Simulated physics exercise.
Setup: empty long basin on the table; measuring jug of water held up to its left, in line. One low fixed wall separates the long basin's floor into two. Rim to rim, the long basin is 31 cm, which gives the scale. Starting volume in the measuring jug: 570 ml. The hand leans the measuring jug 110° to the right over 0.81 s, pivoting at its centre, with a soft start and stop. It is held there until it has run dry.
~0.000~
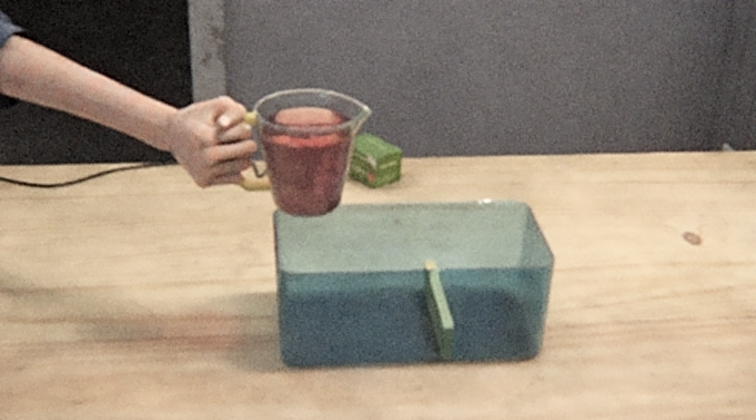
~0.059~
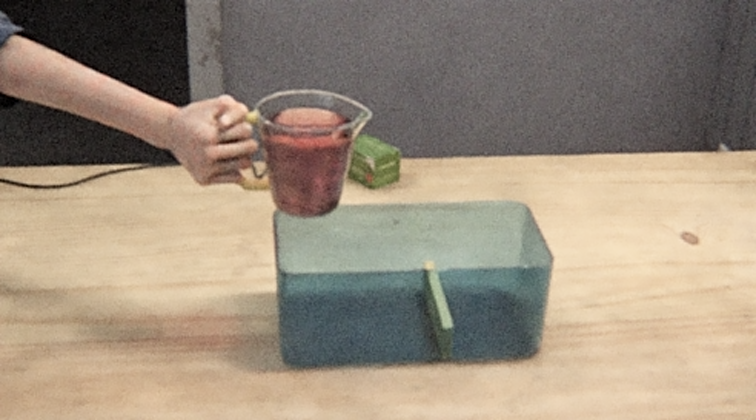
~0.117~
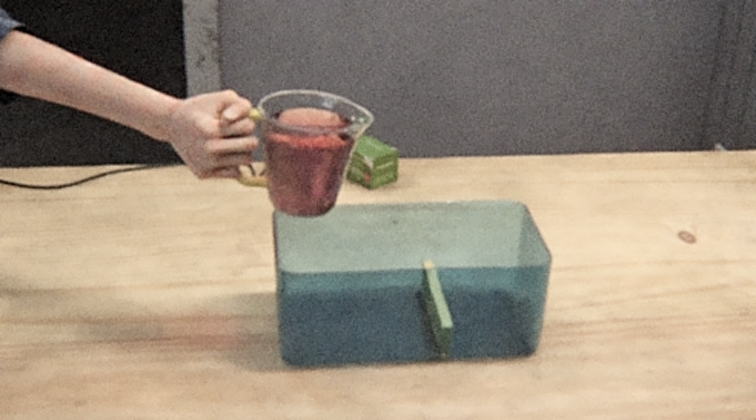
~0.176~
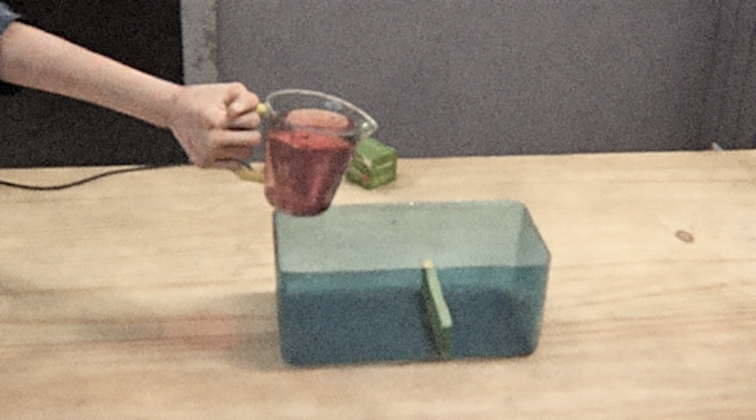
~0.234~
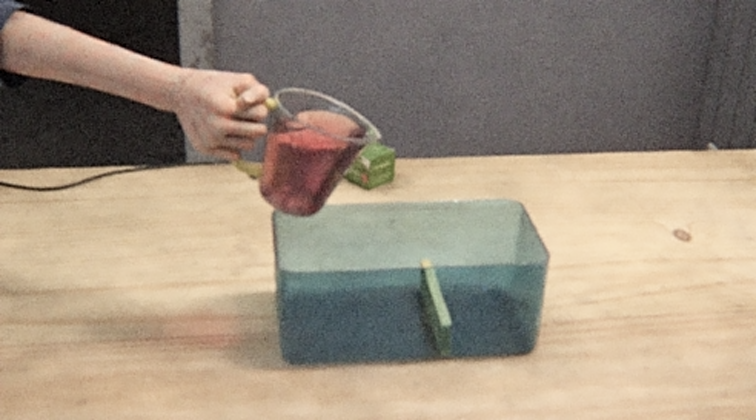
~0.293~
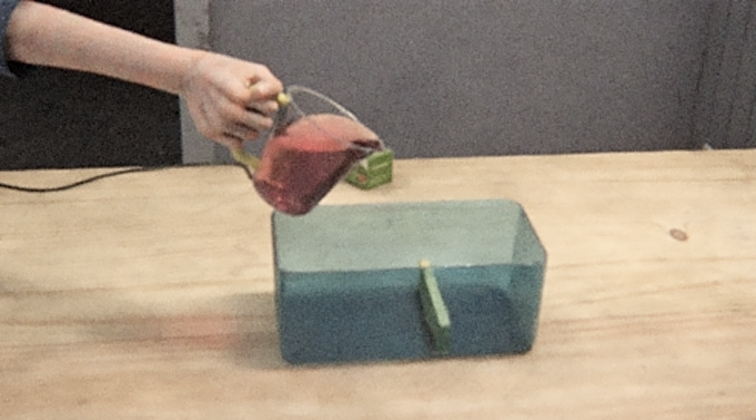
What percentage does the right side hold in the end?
About 11 per cent.
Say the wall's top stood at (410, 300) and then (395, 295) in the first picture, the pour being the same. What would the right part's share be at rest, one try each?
It comes to 50 per cent, and then 70 per cent.
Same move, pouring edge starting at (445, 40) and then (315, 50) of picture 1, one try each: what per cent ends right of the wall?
I'd expect close to 75 per cent and then close to 10 per cent.
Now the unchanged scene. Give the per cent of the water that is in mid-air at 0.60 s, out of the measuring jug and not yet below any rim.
Around 20 in a hundred.
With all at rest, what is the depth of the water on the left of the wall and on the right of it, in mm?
Final reading - left some 18 mm, right some 4 mm.
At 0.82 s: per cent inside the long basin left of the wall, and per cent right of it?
84 per cent left and 8 right, roughly.
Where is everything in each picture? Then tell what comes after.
The first frame shows tilt 0°; pouring edge (371, 110); surface from (260, 123) to (356, 122); the long basin's rim runs from (275, 240) to (541, 233); the wall's top is at (439, 294).
The second frame shows tilt 1°; pouring edge (371, 113); surface from (260, 123) to (356, 123).
The third frame shows tilt 6°; pouring edge (374, 117); surface from (263, 122) to (358, 124).
The fourth frame shows tilt 12°; pouring edge (378, 125); surface from (268, 122) to (362, 127).
The fifth frame shows tilt 21°; pouring edge (381, 135); surface from (271, 128) to (371, 129).
The sixth frame shows tilt 32°; pouring edge (382, 148); surface from (270, 137) to (370, 138); 2 per cent is over the edge.
Then, 0.60 s in, the tilt is 92° and 45 per cent is still to pour, 29 is left of the wall and 6 right of it.
Then, 0.82 s in, the tilt is 110° and 4 per cent is still to pour, 84 is left of the wall and 8 right of it.
Then, 1.06 s in, the tilt is 110° and 0 per cent is still to pour, 88 is left of the wall and 11 right of it.
Then, 1.31 s in, the tilt is 110° and 0 per cent is still to pour, 88 is left of the wall and 11 right of it.
Finally, 88 per cent lies left of the wall, 11 right of it and 1 outside.
